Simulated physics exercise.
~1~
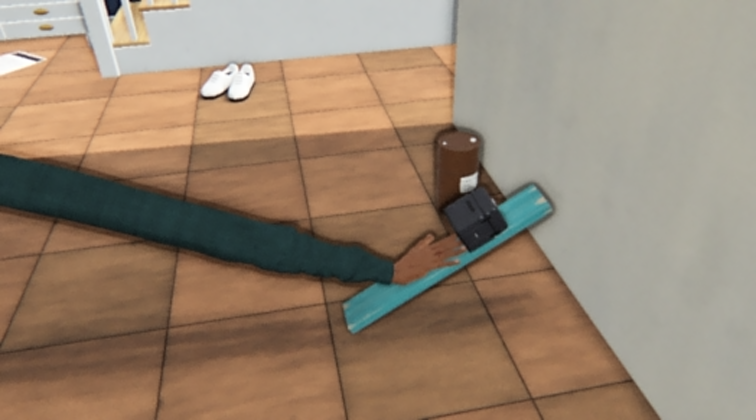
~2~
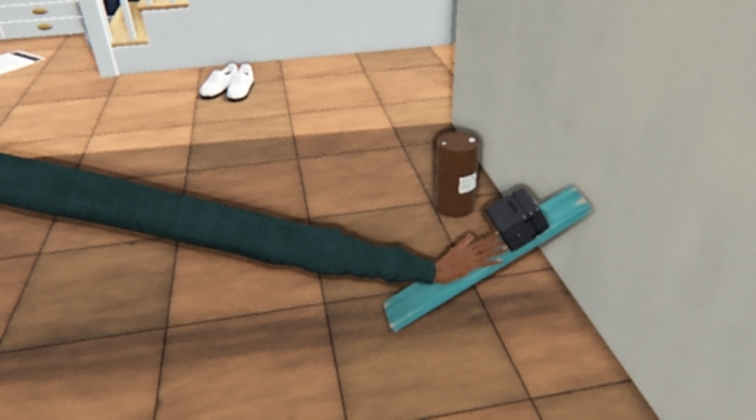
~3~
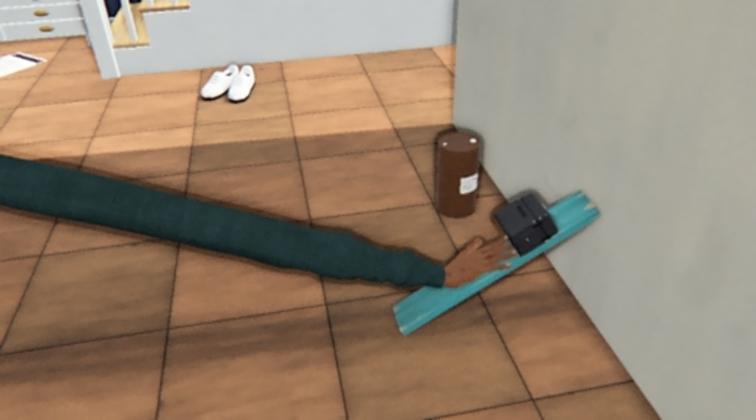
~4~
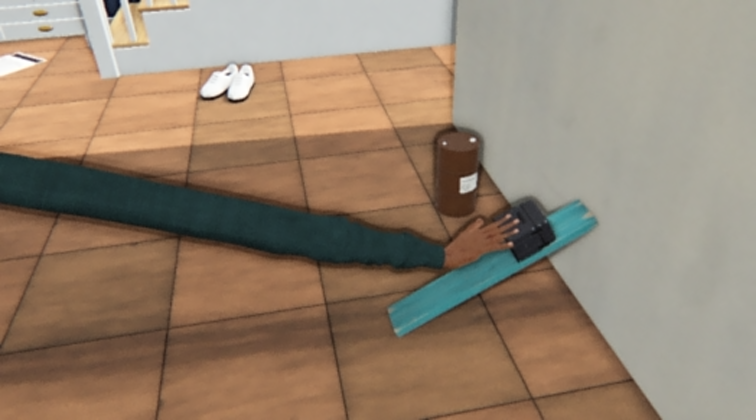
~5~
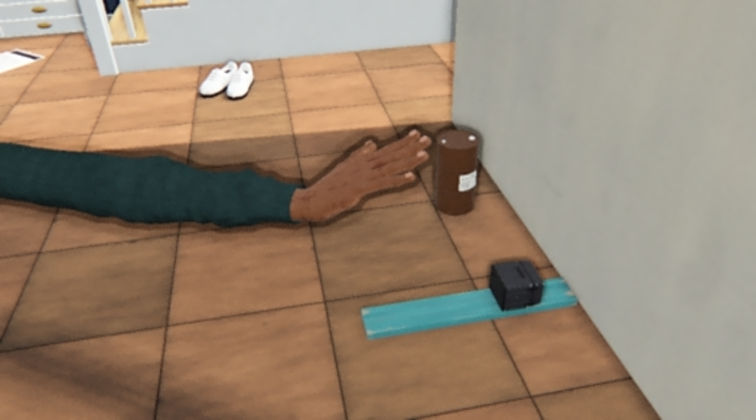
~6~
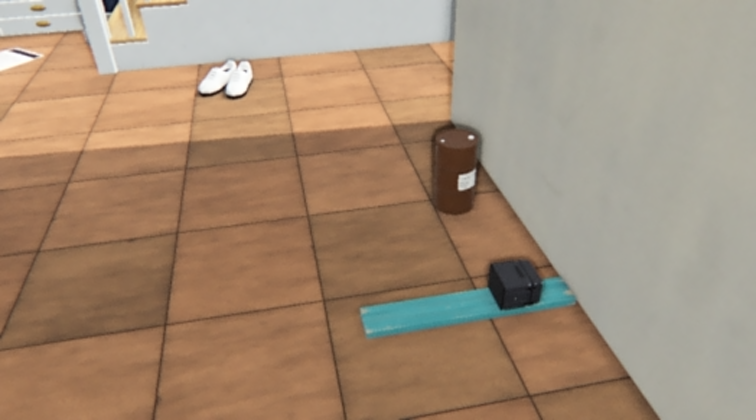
Turquoise plank with a black block against it slipping down beside a bare wall after a hand shifts it right and lets go.
